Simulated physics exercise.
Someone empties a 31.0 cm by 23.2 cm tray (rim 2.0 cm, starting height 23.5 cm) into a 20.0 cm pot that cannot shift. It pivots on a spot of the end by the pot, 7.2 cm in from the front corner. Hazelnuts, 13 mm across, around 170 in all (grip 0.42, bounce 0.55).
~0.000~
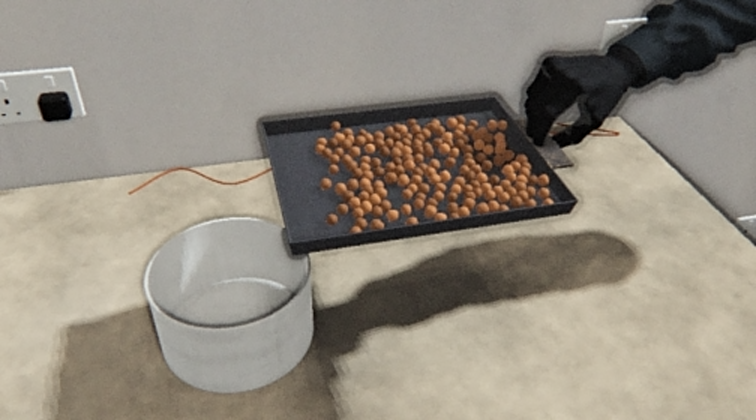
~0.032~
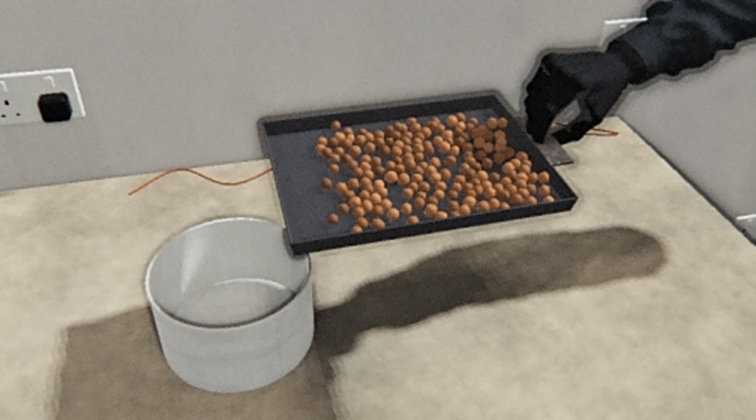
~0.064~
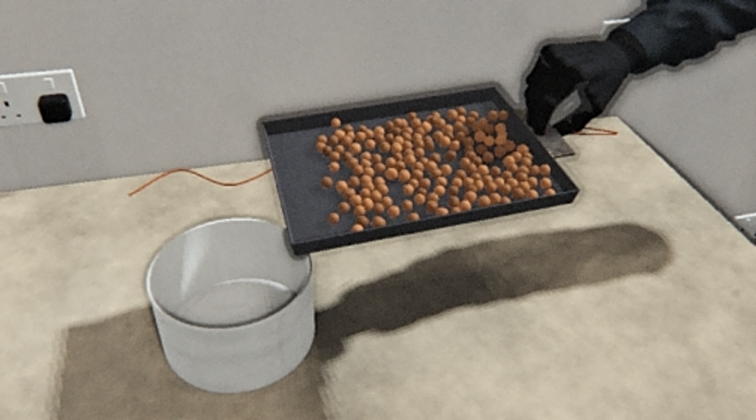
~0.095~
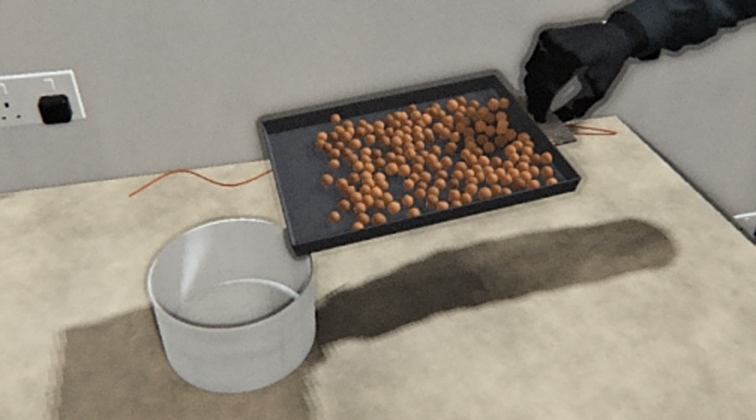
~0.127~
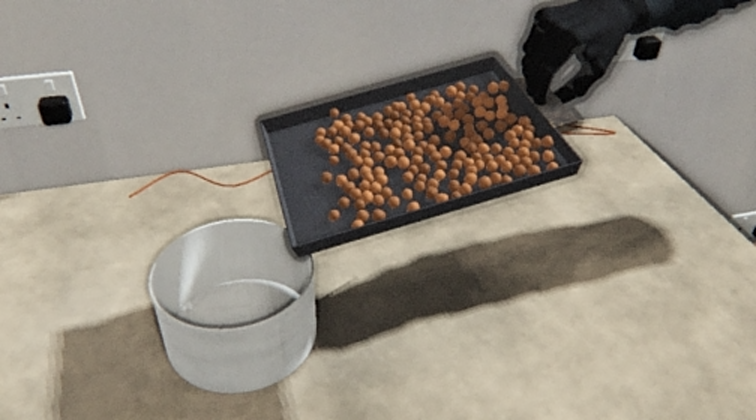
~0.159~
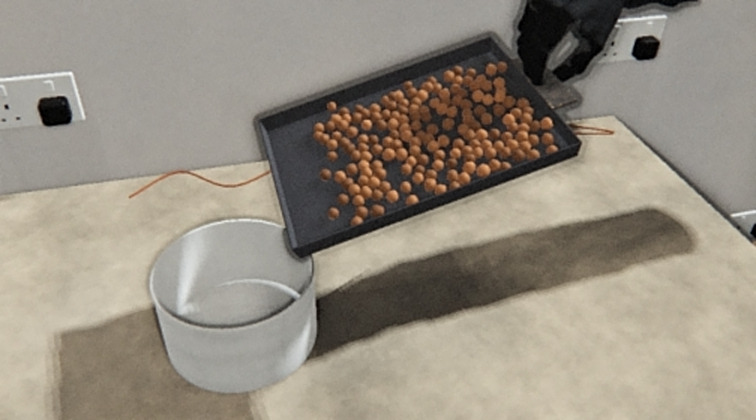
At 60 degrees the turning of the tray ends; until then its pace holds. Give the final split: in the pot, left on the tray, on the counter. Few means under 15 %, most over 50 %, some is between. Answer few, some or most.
Pot some, tray some, counter some.
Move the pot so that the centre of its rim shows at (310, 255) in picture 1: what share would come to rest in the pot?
Some 0 per cent.
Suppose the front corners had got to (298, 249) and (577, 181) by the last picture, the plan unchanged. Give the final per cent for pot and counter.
Pot 0, counter 25.
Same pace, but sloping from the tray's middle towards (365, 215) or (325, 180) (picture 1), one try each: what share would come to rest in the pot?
Some 0 and 45 per cent.
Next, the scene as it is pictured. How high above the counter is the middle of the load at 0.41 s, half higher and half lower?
About 34 cm.
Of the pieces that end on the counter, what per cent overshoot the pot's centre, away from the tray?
Some 90 per cent.
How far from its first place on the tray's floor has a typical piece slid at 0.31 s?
About 1 cm.
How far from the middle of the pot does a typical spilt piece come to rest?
Some 28 cm.
After 0.31 s, tilt 40 degrees; the tray holds 100 %, the pot 0 %.
After 0.41 s, tilt 55 degrees; the tray holds 100 %, the pot 0 %.
Then, at 0.65 s, tilt 60 degrees; the tray holds 60 %, the pot 0 %.
At rest (1.9 s), pot 30 %, tray 35 %, counter 35 %.
